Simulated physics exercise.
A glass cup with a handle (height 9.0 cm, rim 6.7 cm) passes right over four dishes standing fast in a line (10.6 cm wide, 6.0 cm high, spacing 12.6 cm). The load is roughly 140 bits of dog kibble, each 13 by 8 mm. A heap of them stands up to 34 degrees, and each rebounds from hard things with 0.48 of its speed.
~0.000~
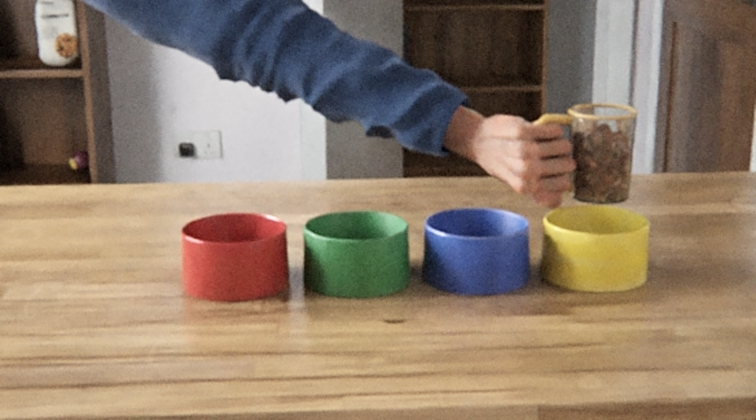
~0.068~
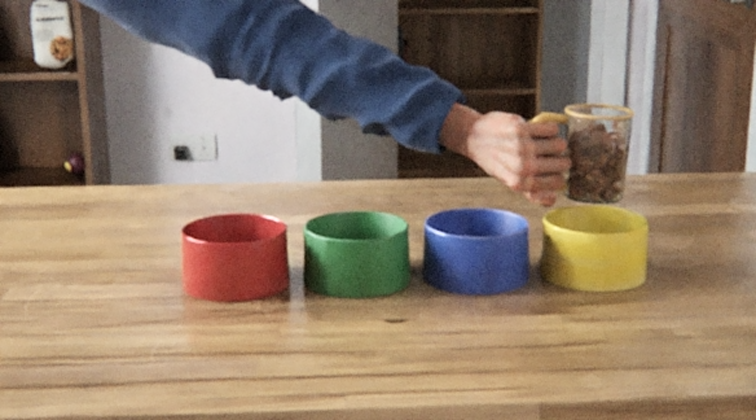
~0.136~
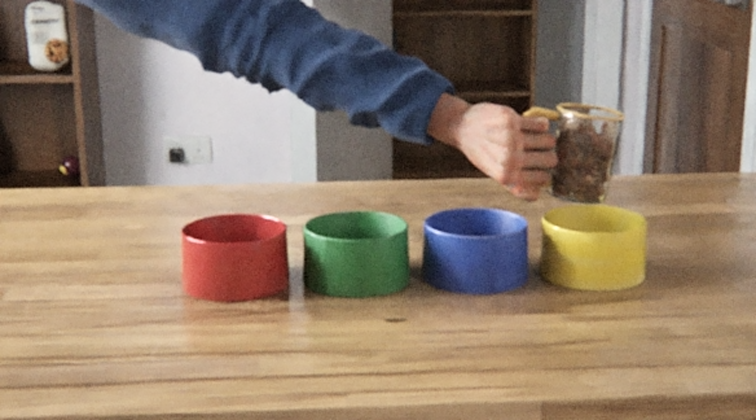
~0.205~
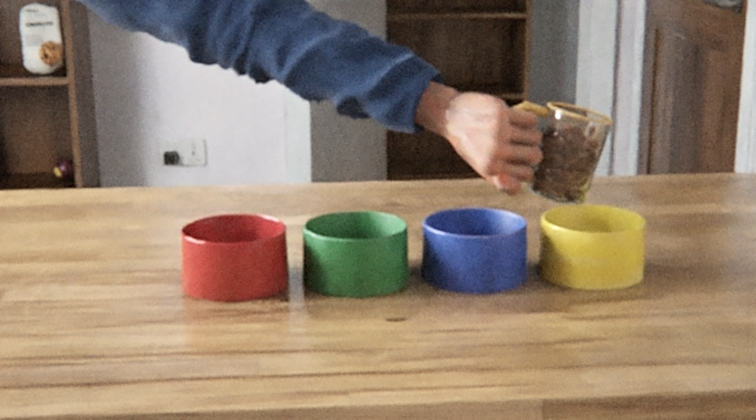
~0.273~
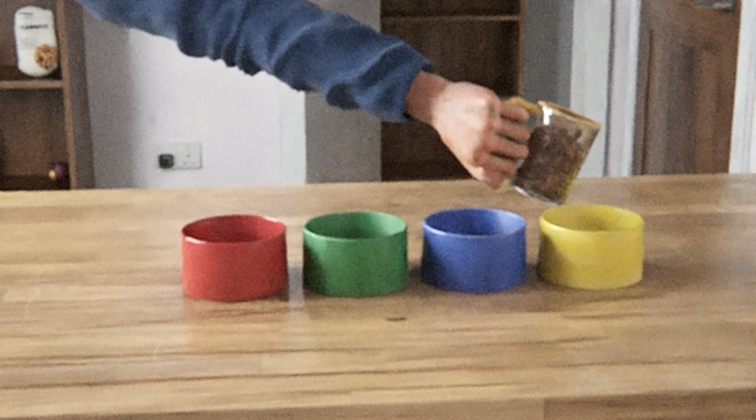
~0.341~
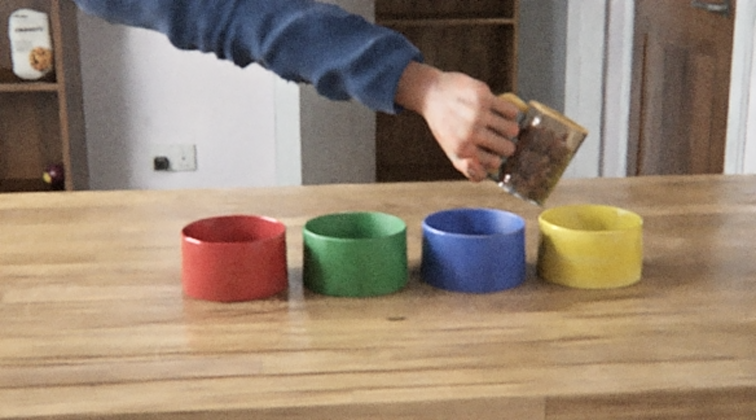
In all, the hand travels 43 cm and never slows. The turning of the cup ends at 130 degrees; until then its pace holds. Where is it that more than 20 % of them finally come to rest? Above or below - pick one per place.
Red dish: Below; blue dish: Below; green dish: Above; yellow dish: Below; counter: Below.
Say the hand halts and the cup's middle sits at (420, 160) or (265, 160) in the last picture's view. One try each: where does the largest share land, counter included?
The largest share ends at blue first and at green second.
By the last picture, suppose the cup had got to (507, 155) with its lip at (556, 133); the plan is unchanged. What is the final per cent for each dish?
You'd end up with red at 90, blue at 0, green at 10 and yellow at 0.
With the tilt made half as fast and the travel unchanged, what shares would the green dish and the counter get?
That gives green 0 with 0 for the counter.
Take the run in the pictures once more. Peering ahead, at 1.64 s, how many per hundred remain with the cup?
Roughly 0 per cent, I'd say.
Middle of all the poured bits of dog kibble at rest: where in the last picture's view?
Est. centre at rest: (359, 267) px.
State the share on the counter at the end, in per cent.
Roughly 10 in a hundred.
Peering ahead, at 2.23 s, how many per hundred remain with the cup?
Estimate: Around 0 % of the load.
After 1.12 s, tilt 106 degrees; cup holds 95 %, blue 5 %.
After 1.64 s, tilt 130 degrees; cup holds 0 %, blue 5 %, green 85 %.
After 2.23 s, tilt 130 degrees; cup holds 0 %, blue 5 %, green 85 %.
At rest (2.5 s), red 0 %, blue 5 %, green 85 %, yellow 0 %, counter 10 %.
